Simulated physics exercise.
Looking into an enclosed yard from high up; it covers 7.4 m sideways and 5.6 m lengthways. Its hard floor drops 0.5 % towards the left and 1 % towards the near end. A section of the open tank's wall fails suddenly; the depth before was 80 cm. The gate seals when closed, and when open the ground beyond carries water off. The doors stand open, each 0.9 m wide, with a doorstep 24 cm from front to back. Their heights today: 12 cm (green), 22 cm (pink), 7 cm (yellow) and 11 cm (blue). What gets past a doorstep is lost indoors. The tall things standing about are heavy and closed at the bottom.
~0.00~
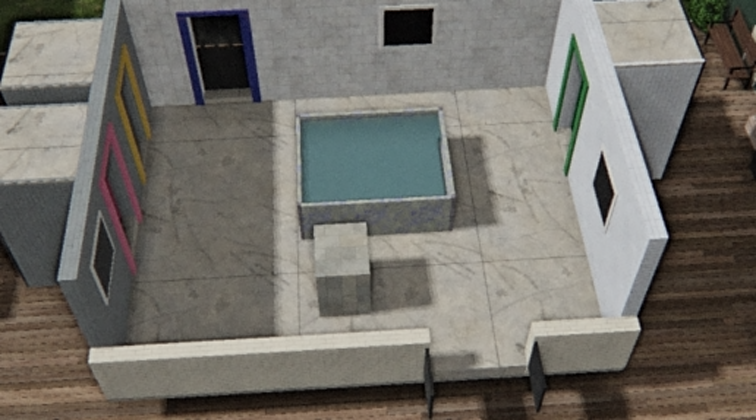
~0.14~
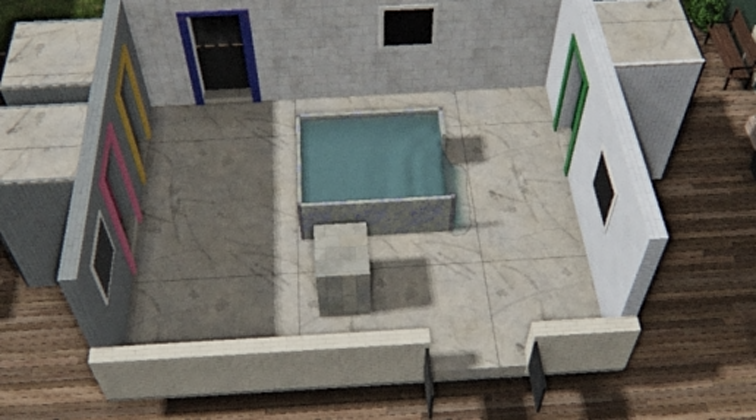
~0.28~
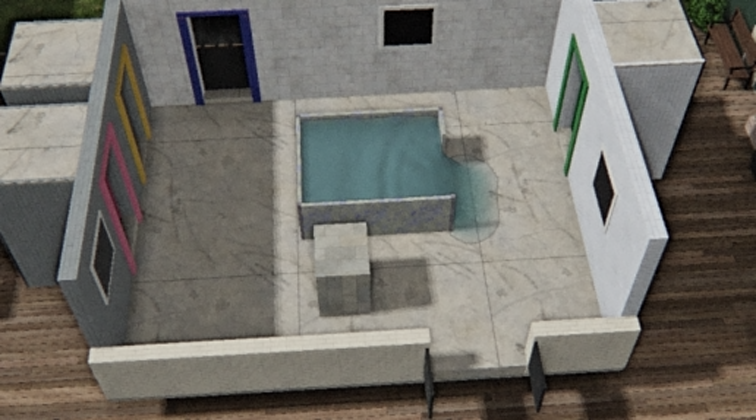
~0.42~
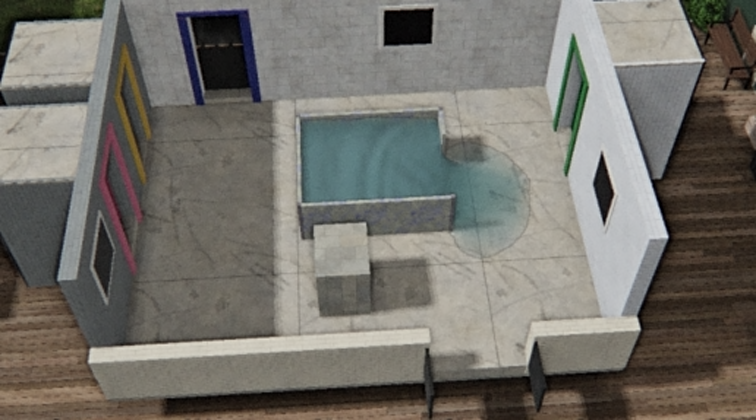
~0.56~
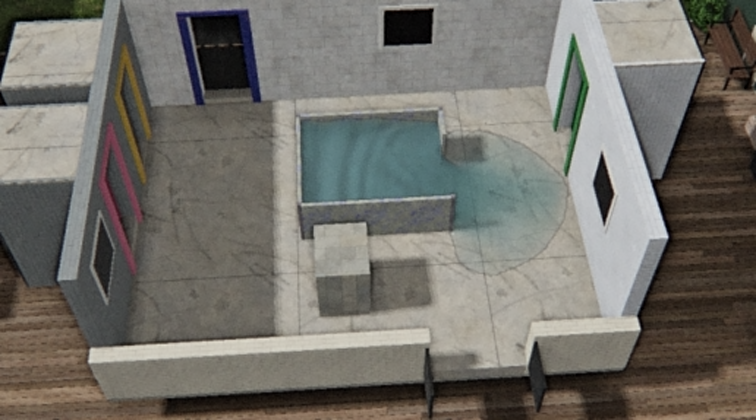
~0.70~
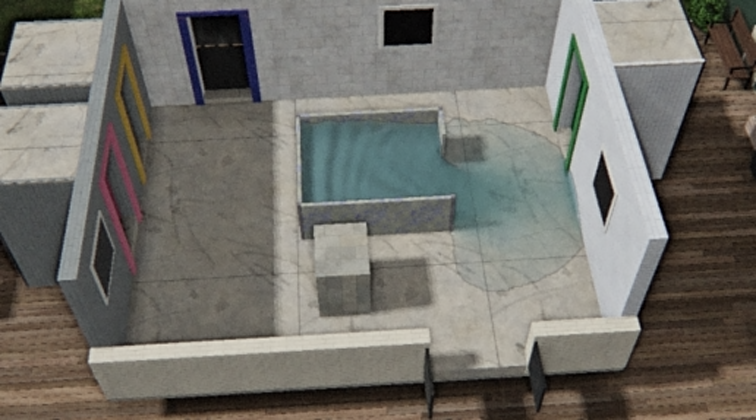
The open tank's right side gives way and water spreads rightward across the pale floor.
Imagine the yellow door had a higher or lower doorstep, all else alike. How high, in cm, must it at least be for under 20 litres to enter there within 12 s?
Some 9 cm above the ground.
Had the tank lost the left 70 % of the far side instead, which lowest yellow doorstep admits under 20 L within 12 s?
Some 27 cm.
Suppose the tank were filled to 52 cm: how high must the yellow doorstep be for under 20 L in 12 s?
About 5.0 cm.
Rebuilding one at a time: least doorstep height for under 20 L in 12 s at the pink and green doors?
Roughly 10.5 cm at pink and 30 cm at green.
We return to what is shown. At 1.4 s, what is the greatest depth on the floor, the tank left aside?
Up to some 47 cm.
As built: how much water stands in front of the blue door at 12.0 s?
About 6.5 cm.
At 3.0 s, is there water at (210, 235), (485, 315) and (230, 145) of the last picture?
In that order: Not reached, flooded, still dry.
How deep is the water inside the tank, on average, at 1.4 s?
Roughly 52 cm on average.
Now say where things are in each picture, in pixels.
The open tank at (373, 158) is whole and still, 80 cm deep; the yellow door at (134, 119) is dry, in the first picture.
Water pours out at (445, 186) and has run 0.3 m, to (466, 209); about 10 cm deep outside, 80 cm at the back, in the second picture.
Water pours out at (445, 188) and has run 0.9 m, to (493, 186); about 13 cm deep outside, 80 cm at the back, in the third picture.
The gap is at (445, 189), the front 1.4 m out at (525, 189); the back of the open tank holds 80 cm, in the fourth picture.
The gap is at (445, 189), the front 2.1 m out at (564, 190); the back of the open tank holds 79 cm, in the fifth picture.
Water pours out at (445, 189) and has run 2.2 m, to (583, 240); about 6 cm deep outside, 70 cm at the back; the yellow door at (134, 119), 5.4 m from the gap, is still 5.3 m from the nearest water, in the sixth picture.
After 1.4 s water covers 25 % of the floor, deepest (47 cm) near (573, 198); it has not reached the yellow door.
After 3.0 s water covers 40 % of the floor, deepest (44 cm) near (609, 345); it has not reached the yellow door.
After 12.0 s water covers 100 % of the floor, deepest (16 cm) near (255, 368); 9 cm at the yellow door, 57 litres in over its 7 cm doorstep.
At the yellow door as built, the water arrived by 5.2 s and peaked near 12 cm at 8.8 s.
With a doorstep of 8 cm, 37 litres would have come in within the 12 s; with 11 cm, 6 litres. So under 20 litres takes about 9 cm.
